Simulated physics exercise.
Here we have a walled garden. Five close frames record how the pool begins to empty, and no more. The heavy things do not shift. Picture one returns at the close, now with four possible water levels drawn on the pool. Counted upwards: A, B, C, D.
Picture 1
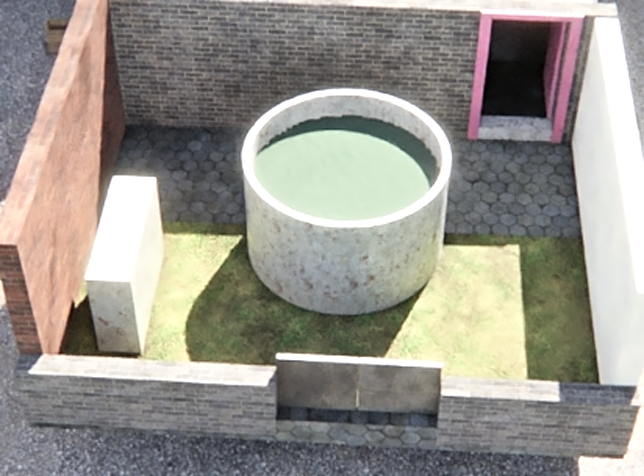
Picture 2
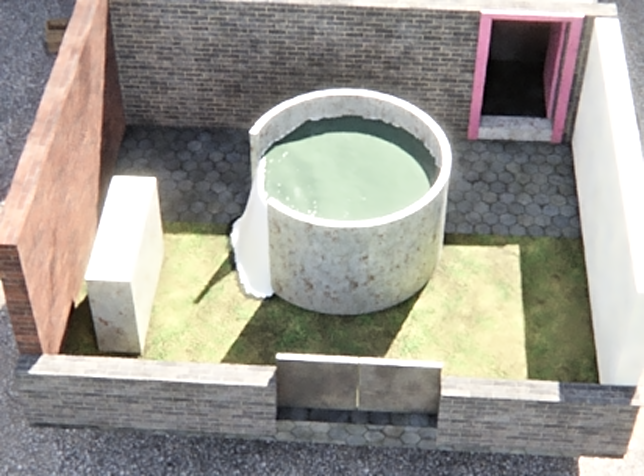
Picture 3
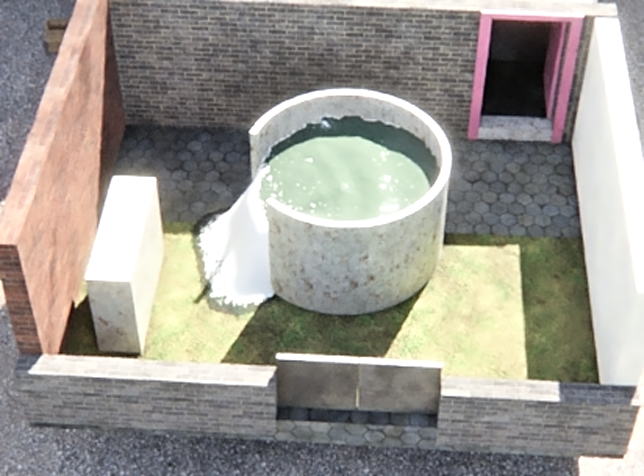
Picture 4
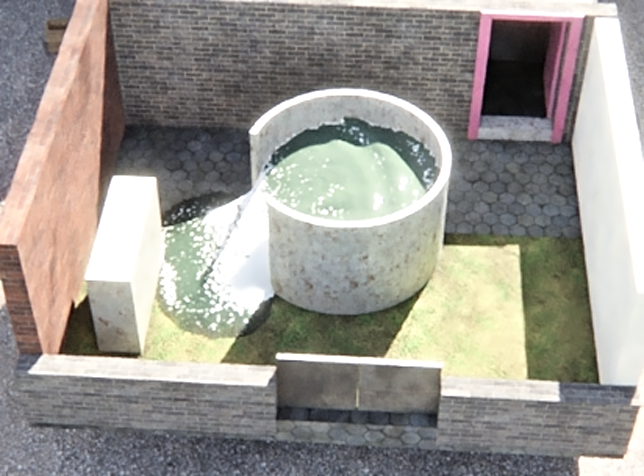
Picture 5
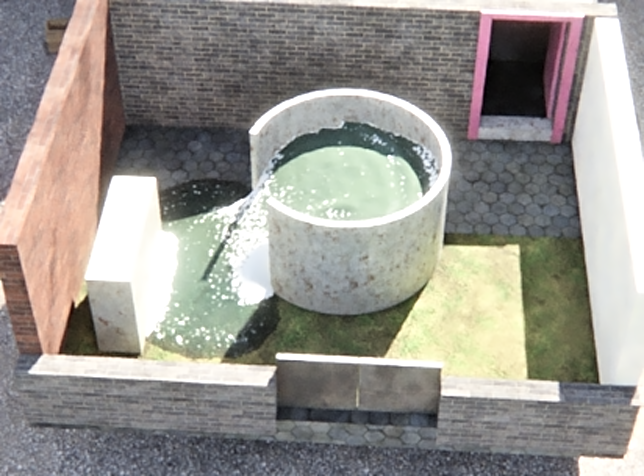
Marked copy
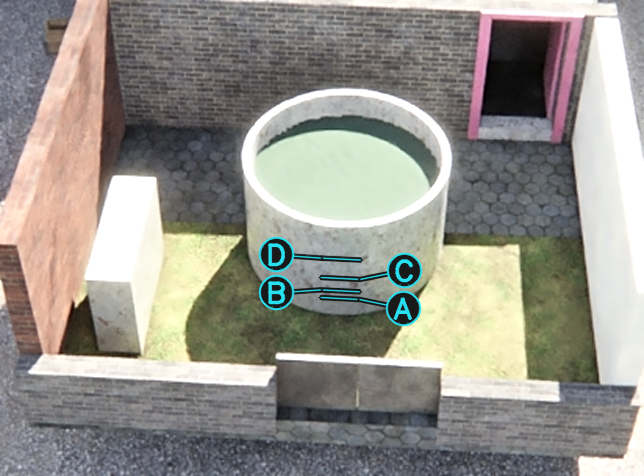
A walled garden of grass and grey paving is seen from high above by a still camera. A round, pale concrete pool of green water stands in the middle, with a white block and red-brick wall at left, a pink doorway at back right, and a shut gate in front. The pool's left side opens, and white, foaming water pours out, spreads leftward across the grass and reaches the block.
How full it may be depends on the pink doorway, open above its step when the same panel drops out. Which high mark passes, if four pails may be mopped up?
Use level D.
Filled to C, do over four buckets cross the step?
No.
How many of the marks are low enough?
All of them.
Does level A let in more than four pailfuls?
No, that is safe.
On the marked copy, A at (340, 298); B at (340, 290); C at (340, 278); D at (340, 259); from the bottom up A, B, C, D.
With A, nothing gets over.
With B, nothing gets over.
With C, nothing gets over.
With D, a bucket or two gets in.
